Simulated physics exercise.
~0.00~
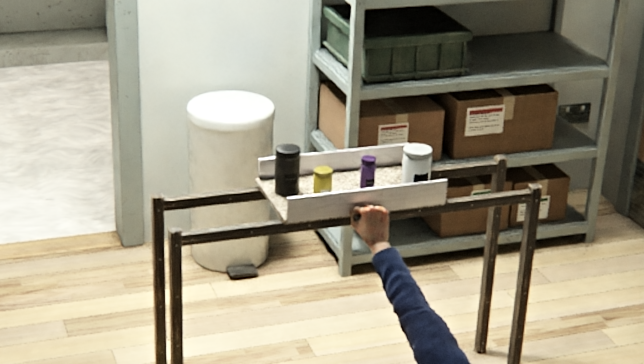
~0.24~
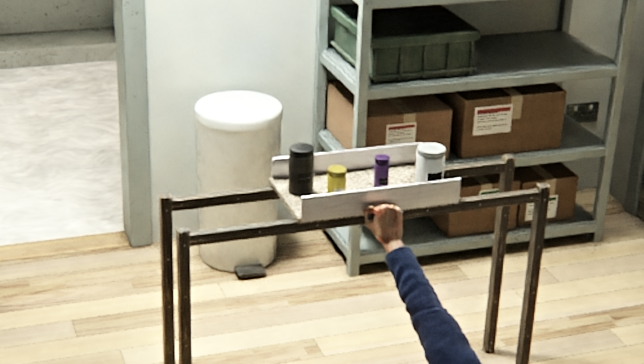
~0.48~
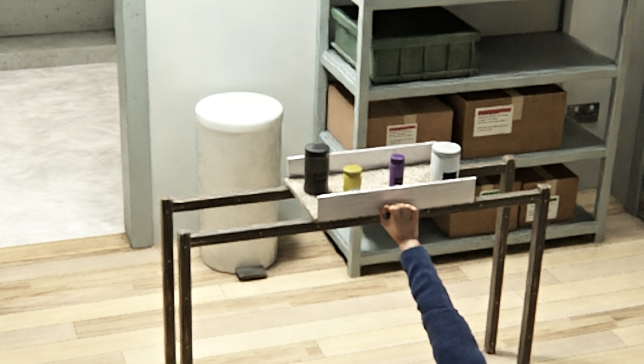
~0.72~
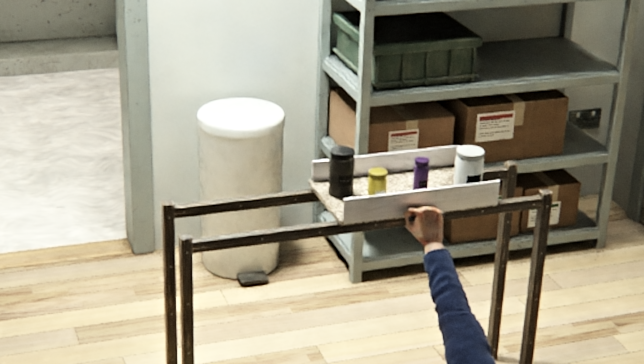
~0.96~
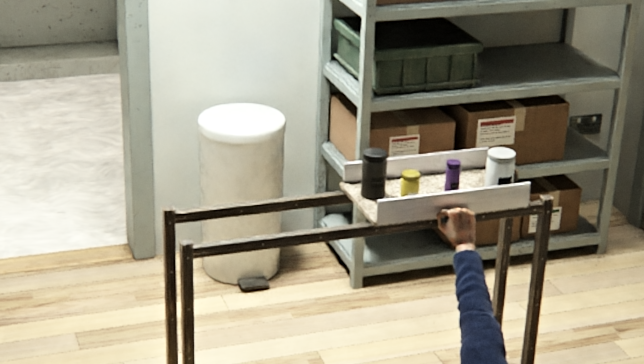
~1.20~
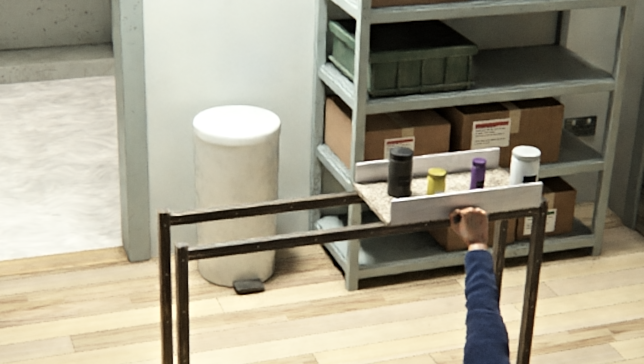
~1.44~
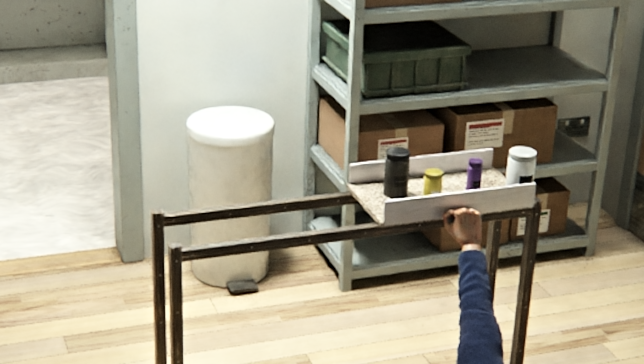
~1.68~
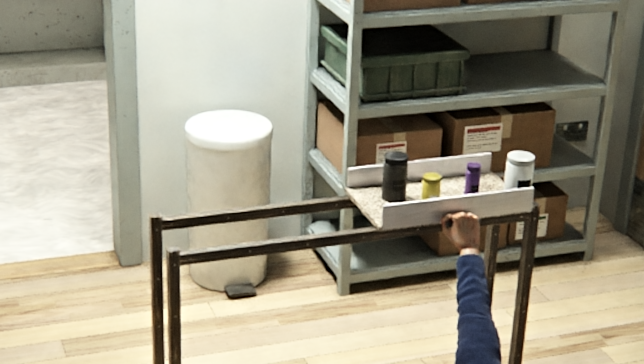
A white tray with low rails along its long sides rests on two dark metal rails in a room with a pale wood floor, seen from slightly above. It carries a black jar, a yellow shaker, a purple shaker and a white jar, from left to right, with a white bin behind and grey shelves of boxes beyond. A dark-sleeved arm grips its near side and moves it steadily right. The tray then halts near the right end of the frame. All four containers remain upright aboard, in the same order, with the hand still at the tray.
